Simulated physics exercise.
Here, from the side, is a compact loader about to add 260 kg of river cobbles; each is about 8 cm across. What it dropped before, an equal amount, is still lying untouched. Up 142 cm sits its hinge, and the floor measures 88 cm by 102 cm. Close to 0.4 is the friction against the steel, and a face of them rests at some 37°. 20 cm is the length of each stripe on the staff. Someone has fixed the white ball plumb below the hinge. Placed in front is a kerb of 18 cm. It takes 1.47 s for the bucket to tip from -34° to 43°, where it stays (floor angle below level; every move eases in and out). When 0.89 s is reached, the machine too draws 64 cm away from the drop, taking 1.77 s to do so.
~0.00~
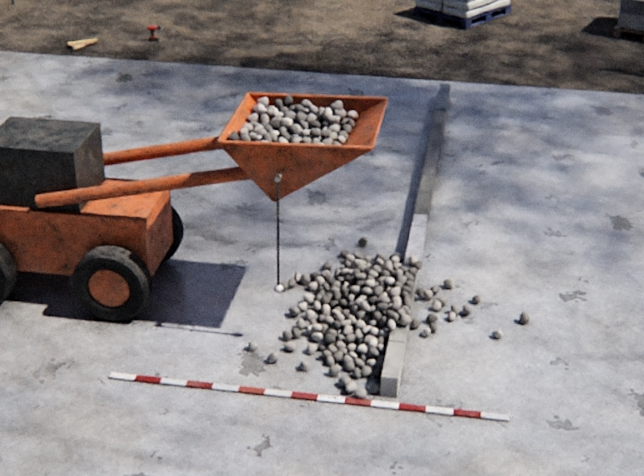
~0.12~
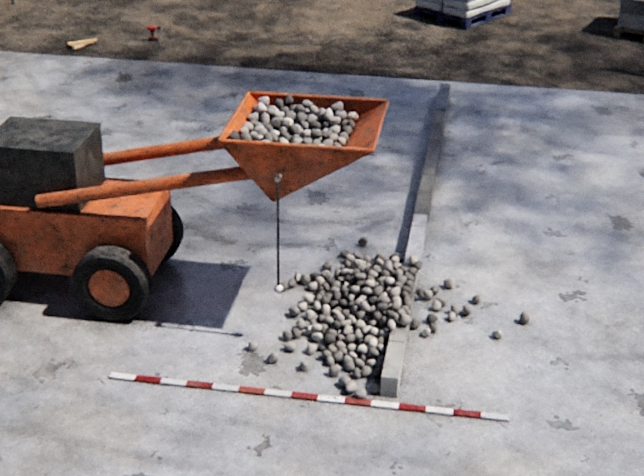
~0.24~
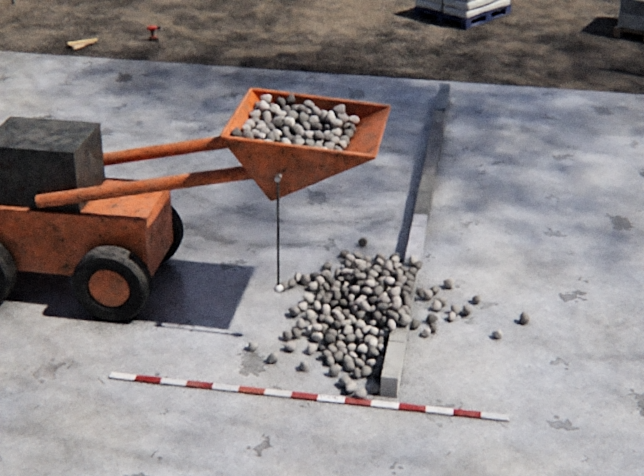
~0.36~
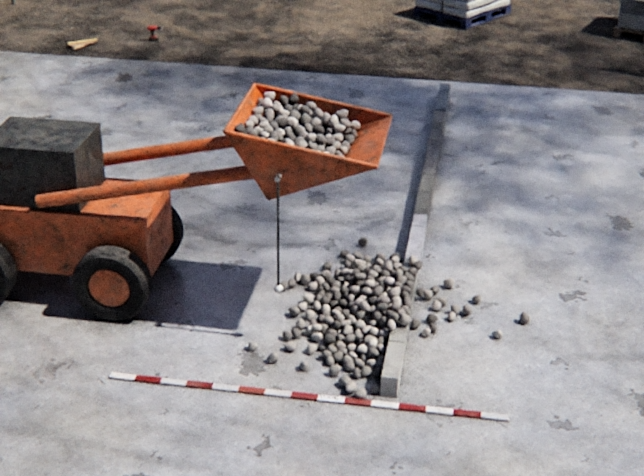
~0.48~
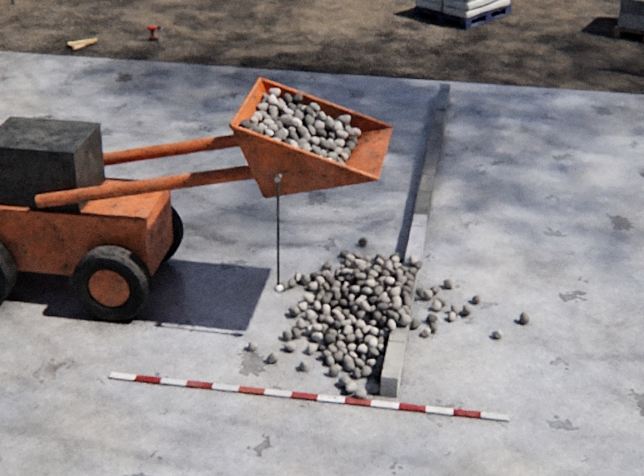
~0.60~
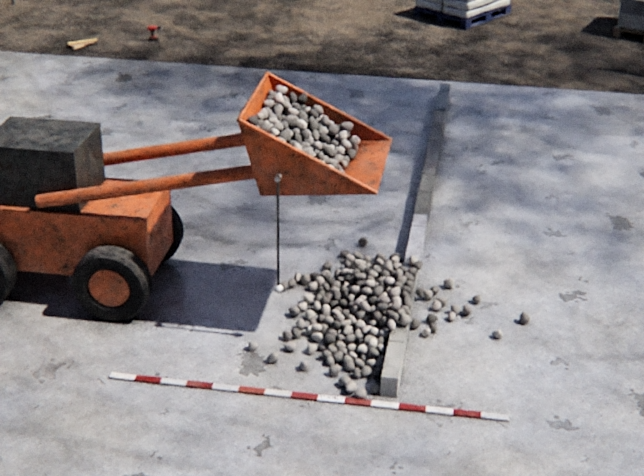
Orange loader bucket full of grey stones gradually tilting forward, its right edge lowering above a pile spread against a low kerb.
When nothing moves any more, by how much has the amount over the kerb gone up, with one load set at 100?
It has gone up by about 11 per cent of a load.
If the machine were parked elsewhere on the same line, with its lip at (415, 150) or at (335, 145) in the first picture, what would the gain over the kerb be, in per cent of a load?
I'd expect near 60 per cent first and near 0 per cent next.
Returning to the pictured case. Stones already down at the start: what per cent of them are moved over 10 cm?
Roughly 15 percent.
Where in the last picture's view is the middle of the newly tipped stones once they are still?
Centre at roughly (355, 296).
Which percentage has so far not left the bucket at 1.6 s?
Still inside: Some 20 %.
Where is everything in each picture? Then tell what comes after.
In the first frame, the bucket is at -34°, its lip at (372, 149); the top of the load is at (309, 111). The earlier load is highest near (387, 292), 25 cm above ground level, 95 % on this side of the kerb, 5 % over the kerb.
In the second frame, the bucket is at -33°, its lip at (373, 151); the top of the load is at (304, 109); the stones move at 0.1 m/s on average.
In the third frame, the bucket is at -29°, its lip at (375, 157); the top of the load is at (282, 107); the stones move at 0.1 m/s on average.
In the fourth frame, lip at (377, 167), floor tilted -22°, highest stones at (270, 105); the stones move at 0.2 m/s on average.
In the fifth frame, the bucket is at -15°, its lip at (378, 179); the top of the load is at (275, 102); the stones move at 0.2 m/s on average.
In the sixth frame, lip at (377, 193), floor tilted -6°, highest stones at (277, 99); the stones move at 0.3 m/s on average.
After 1.1 s the floor is at 31°; in per cent of one load, 98 in the bucket, 97 on this side of the kerb, 5 over the kerb; the foremost stones are at (497, 314).
After 1.6 s the floor is at 43°; in per cent of one load, 19 in the bucket, 176 on this side of the kerb, 5 over the kerb; the foremost stones are at (497, 314).
After 3.1 s the floor is at 43°; in per cent of one load, 0 in the bucket, 184 on this side of the kerb, 16 over the kerb; the foremost stones are at (522, 337).
After 5.7 s the floor is at 43°; in per cent of one load, 0 in the bucket, 184 on this side of the kerb, 16 over the kerb; the foremost stones are at (522, 337). Net gain over the kerb, 11.
